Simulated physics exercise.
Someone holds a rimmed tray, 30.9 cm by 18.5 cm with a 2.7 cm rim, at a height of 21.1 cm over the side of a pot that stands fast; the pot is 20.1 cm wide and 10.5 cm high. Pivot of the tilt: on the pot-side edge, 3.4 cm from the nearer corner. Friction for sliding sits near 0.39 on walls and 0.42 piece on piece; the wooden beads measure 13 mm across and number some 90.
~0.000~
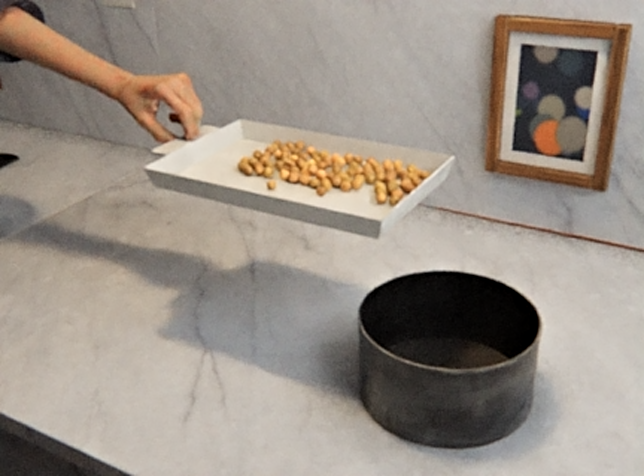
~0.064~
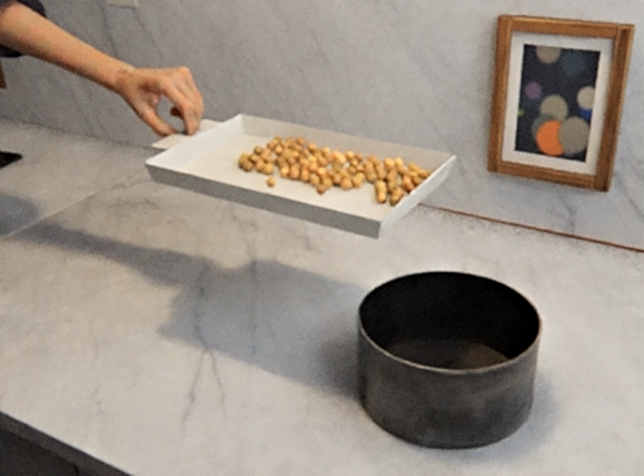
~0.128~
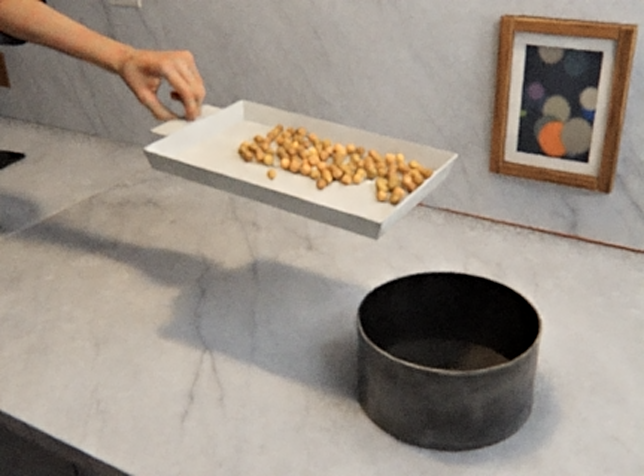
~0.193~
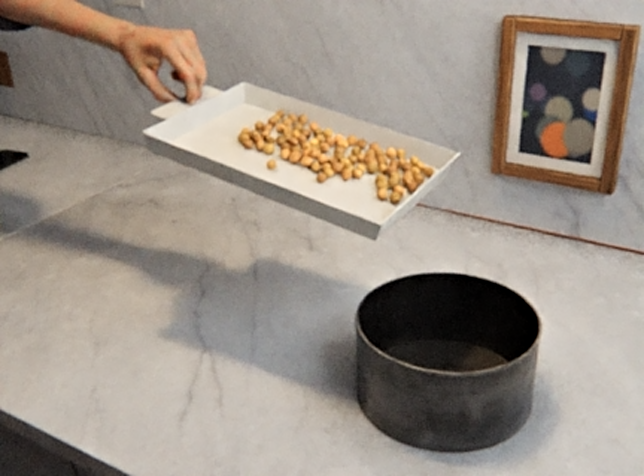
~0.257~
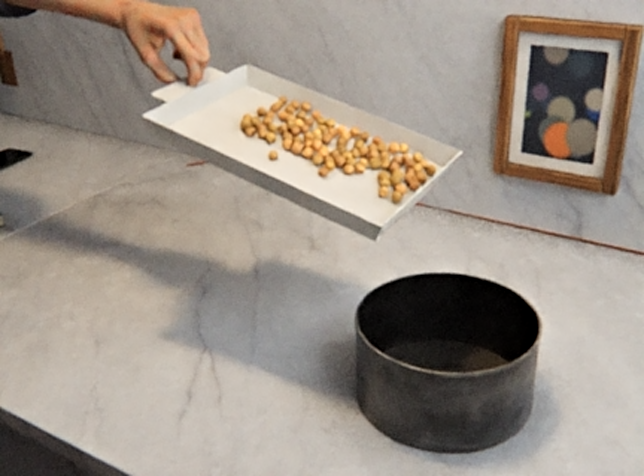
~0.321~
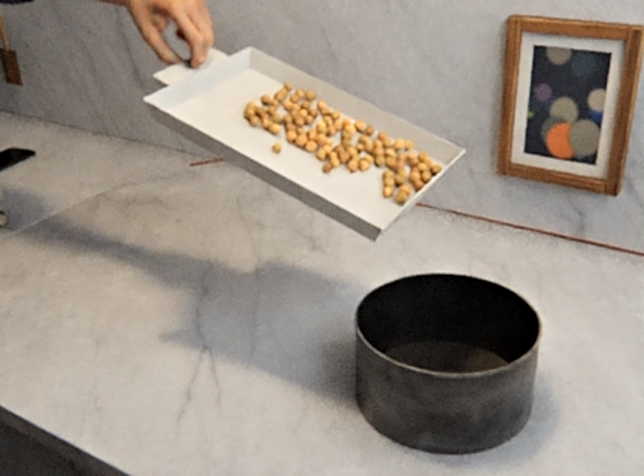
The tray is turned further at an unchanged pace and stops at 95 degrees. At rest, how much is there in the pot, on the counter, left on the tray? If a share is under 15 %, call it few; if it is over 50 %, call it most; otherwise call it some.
I would say pot: Most, counter: Few, tray: Few.
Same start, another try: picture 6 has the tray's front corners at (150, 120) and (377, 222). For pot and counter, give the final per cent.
That works out as pot 90 and counter 10.
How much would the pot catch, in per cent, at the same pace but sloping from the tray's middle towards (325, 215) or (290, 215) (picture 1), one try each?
Near 75 and 30 per cent, in that order.
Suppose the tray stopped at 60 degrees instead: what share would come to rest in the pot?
It would be near 0 per cent.
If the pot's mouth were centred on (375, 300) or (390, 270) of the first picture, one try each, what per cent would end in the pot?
First try around 40 %, second around 0 %.
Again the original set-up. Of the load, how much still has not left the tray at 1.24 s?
Of the load, some 100 percent.
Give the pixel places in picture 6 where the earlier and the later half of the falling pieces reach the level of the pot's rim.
First near (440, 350), then at (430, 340).
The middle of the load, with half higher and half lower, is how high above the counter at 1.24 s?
Some 26 cm above the counter.
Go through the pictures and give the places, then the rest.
The first picture shows tray tilt 0 degrees, front corners at (152, 166) and (378, 216); middle of the pieces at (337, 168); pot at (449, 315).
The second picture shows tray tilt 1 degrees, front corners at (151, 161) and (378, 216); middle of the pieces at (337, 166).
The third picture shows tray tilt 5 degrees, front corners at (151, 148) and (378, 218), lowest corner right front; middle of the pieces at (338, 160).
The fourth picture shows tray tilt 9 degrees, front corners at (150, 132) and (379, 219), lowest corner right front; middle of the pieces at (339, 152).
The fifth picture shows tray tilt 13 degrees, front corners at (151, 115) and (379, 220), lowest corner right front; middle of the pieces at (342, 144).
The sixth picture shows tray tilt 17 degrees, front corners at (152, 99) and (380, 222), lowest corner right front; middle of the pieces at (346, 138); pot at (447, 318). The tray's pace is about 65 degrees a second.
After 0.87 s, tilt 54 degrees; the tray holds 100 %, the pot 0 %.
Then, at 1.24 s, tilt 78 degrees; the tray holds 100 %, the pot 0 %.
Then, at 1.70 s, tilt 95 degrees; the tray holds 10 %, the pot 75 %.
In the end, at 2.6 s, pot 100 %, counter 0 %, tray 0 %.
